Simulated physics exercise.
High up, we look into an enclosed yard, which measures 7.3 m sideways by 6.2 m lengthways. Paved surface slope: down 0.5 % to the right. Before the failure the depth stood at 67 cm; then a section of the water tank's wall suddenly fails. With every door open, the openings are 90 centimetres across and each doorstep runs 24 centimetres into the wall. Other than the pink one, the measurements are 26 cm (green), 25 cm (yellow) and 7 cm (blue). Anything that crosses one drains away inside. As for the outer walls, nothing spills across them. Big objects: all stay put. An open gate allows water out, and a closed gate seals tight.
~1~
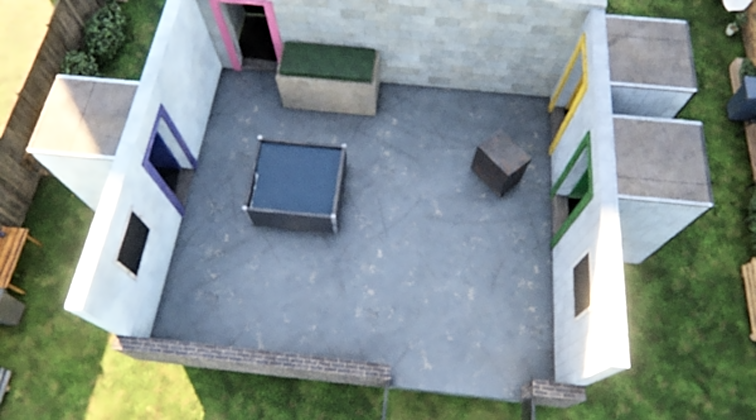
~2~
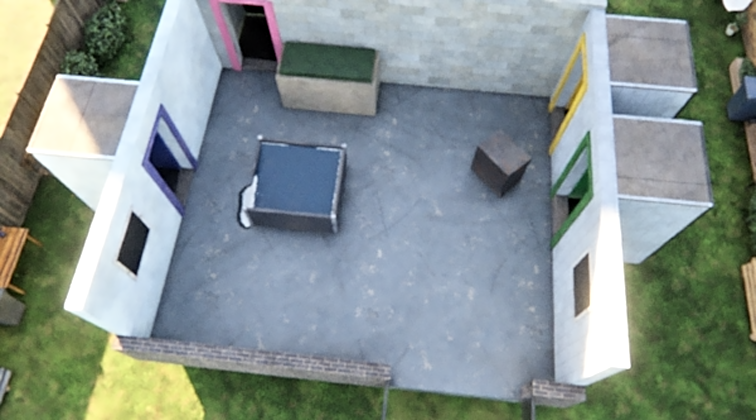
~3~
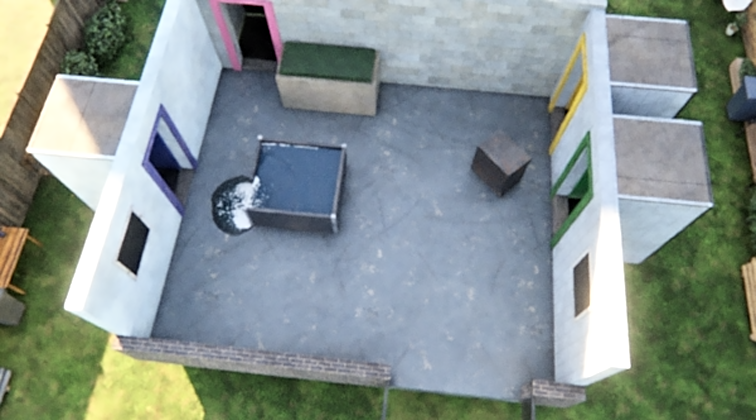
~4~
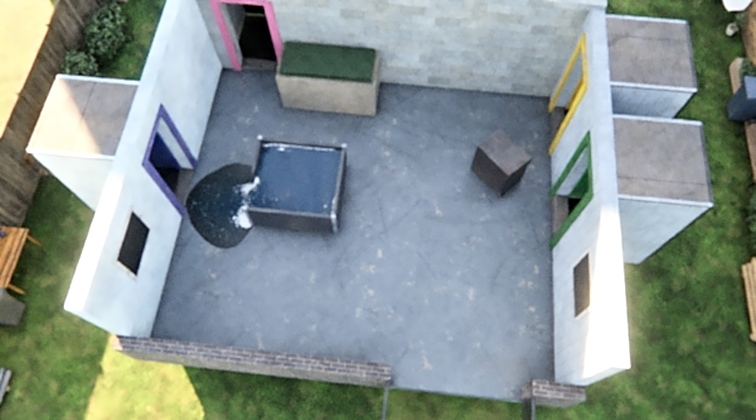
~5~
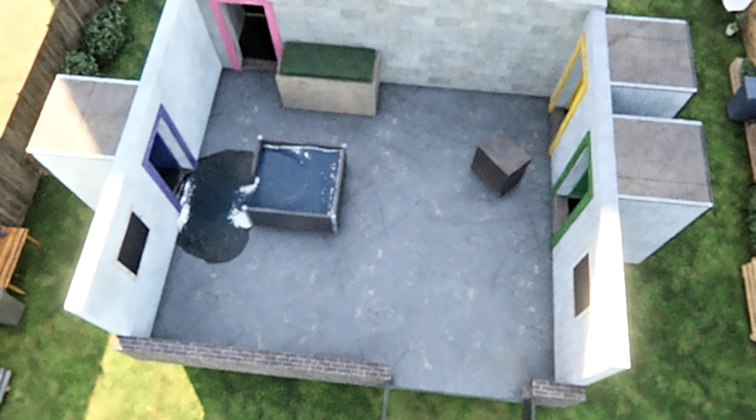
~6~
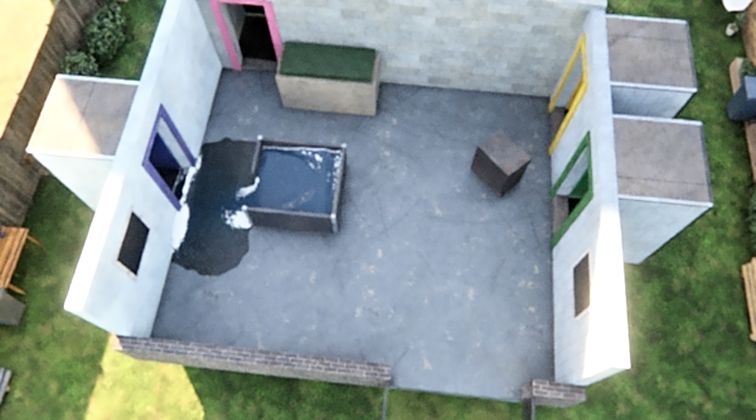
Water tank in a walled yard leaking from its left side, dark water spreading across grey paving to the purple-framed door.
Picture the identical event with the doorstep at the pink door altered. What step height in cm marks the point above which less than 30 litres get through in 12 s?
The point is around 5 cm.
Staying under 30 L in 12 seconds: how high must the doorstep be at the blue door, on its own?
Blue - roughly 28 cm.
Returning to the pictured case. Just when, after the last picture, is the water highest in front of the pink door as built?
Around 4.0 seconds.
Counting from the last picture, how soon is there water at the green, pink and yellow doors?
Green 7.5 s, pink 1.6 s, yellow 10.0 s.
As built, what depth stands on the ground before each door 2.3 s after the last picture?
Lab note, depth in cm: Green 0; pink 8; yellow 0; blue 19.
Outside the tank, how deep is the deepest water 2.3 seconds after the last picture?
Around 20 centimetres.
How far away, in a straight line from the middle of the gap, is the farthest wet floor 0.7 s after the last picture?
3.2 m.
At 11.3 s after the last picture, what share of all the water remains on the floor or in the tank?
I'd estimate some 70 in a hundred.
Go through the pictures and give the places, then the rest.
In the first frame, the water tank at (296, 178) is whole and still, 67 cm deep; the pink door at (252, 41) is dry.
In the second frame, water pours out at (255, 200) and has run 0.4 m, to (242, 195); about 9 cm deep outside, 67 cm at the back.
In the third frame, the front is at (216, 206), 0.8 m from the gap at (256, 201); 0.7 m2 of floor is wet, 67 cm left at the back.
In the fourth frame, water pours out at (256, 202) and has run 1.3 m, to (191, 209); about 6 cm deep outside, 66 cm at the back.
In the fifth frame, the front is at (175, 206), 1.6 m from the gap at (256, 201); 2.6 m2 of floor is wet, 58 cm left at the back.
In the sixth frame, the gap is at (256, 201), the front 1.7 m out at (172, 257); the back of the water tank holds 56 cm; 2.1 m in a straight line remain to the pink door at (252, 41).
Then, 0.7 s after the last picture water covers 10 % of the floor, deepest (33 cm) near (183, 217); it has not reached the pink door.
Then, 2.3 s after the last picture water covers 25 % of the floor, deepest (20 cm) near (148, 345); 8 cm at the pink door, 0 litres in over its 10 cm doorstep.
Then, 11.3 s after the last picture water covers 80 % of the floor, deepest (6 cm) near (284, 82); 5 cm at the pink door, 0 litres in over its 10 cm doorstep.
At the pink door as built, the water peaked near 9 cm, 4.1 s after the last picture.
With a doorstep of 4.5 cm, 40 litres would have come in within the 12 s; with 5.5 cm, 22 litres. So under 30 litres takes about 5 cm.
